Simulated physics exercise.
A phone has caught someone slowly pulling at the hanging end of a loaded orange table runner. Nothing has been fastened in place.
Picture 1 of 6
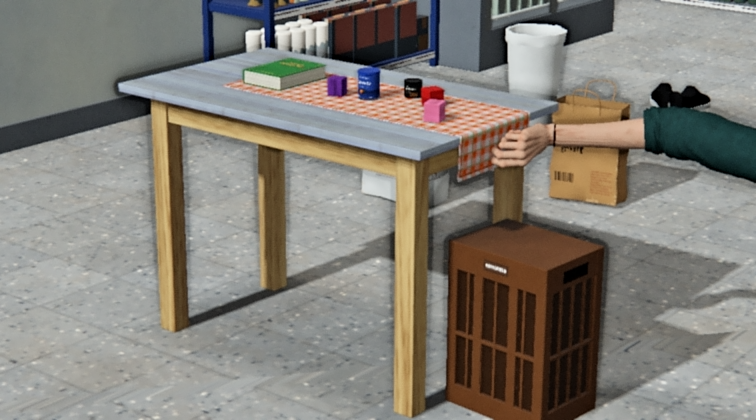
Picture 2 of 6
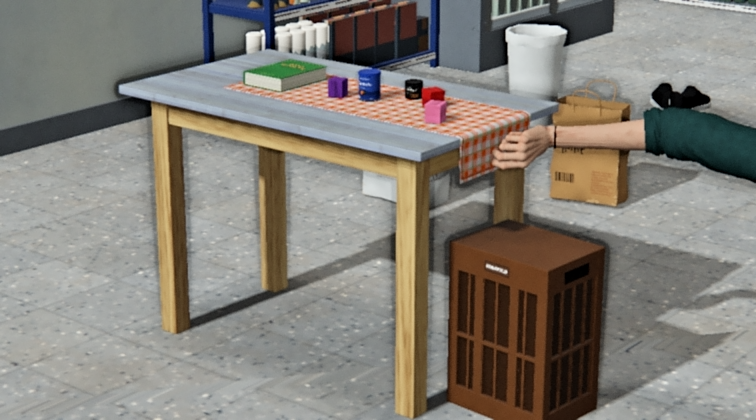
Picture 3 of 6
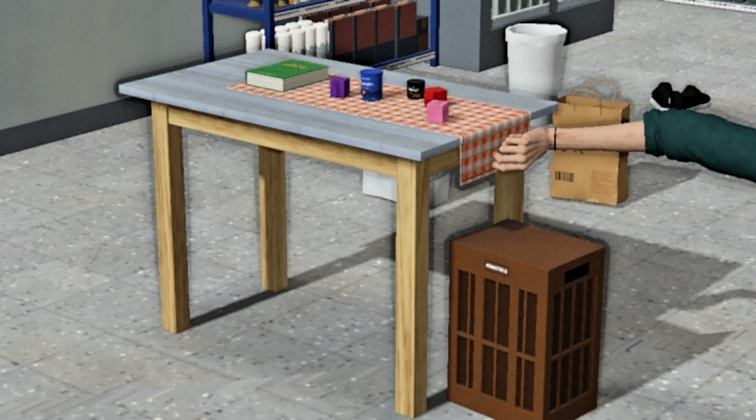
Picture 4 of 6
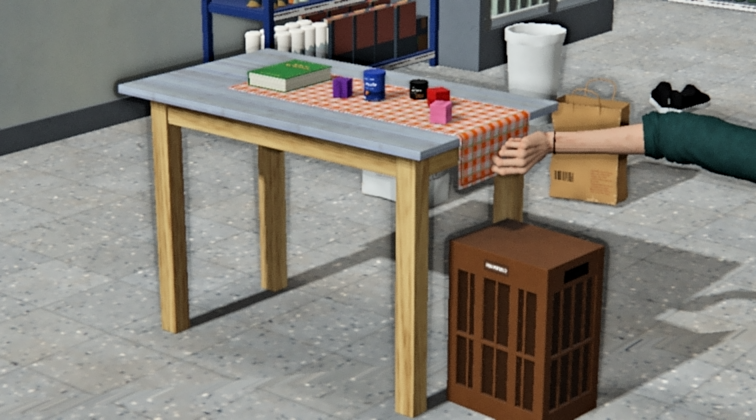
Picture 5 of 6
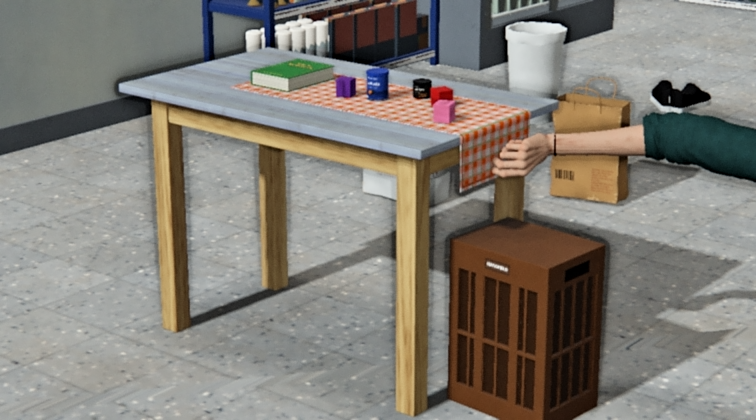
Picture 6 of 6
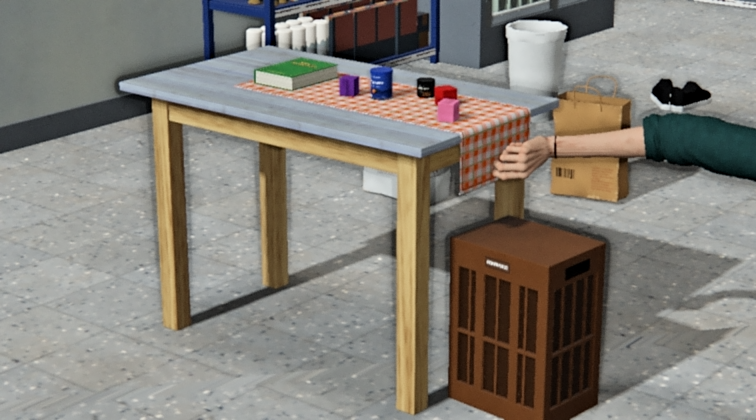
A hand slowly pulls an orange checked runner, and the objects on it shift slightly right.
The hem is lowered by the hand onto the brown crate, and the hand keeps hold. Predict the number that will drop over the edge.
The number that drops will be one.
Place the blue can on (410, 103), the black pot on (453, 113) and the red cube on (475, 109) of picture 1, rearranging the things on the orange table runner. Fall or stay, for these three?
In the end the blue can rides it out, while the black pot gets dislodged and the red cube gets dislodged.
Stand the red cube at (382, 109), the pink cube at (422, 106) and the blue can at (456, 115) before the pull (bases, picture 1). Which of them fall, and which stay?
The red cube ends up on top still, the pink cube ends up on top still, the blue can ends up off the top.
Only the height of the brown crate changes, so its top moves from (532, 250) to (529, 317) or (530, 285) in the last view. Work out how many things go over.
3 and 2.
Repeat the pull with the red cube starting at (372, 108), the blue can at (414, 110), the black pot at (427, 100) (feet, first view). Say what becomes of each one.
Here's how it goes: The red cube remains in place, the blue can remains in place and the black pot remains in place.
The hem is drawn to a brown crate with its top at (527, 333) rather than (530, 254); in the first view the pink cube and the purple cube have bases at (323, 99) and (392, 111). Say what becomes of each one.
Outcome for the pink cube: It stays. Outcome for the purple cube: It is lost.
Soon after, hem near (496, 218); all still up.
After that, hem on the crate; pink cube gone.
In the end, hem on the crate; pink cube gone. It carries off one.
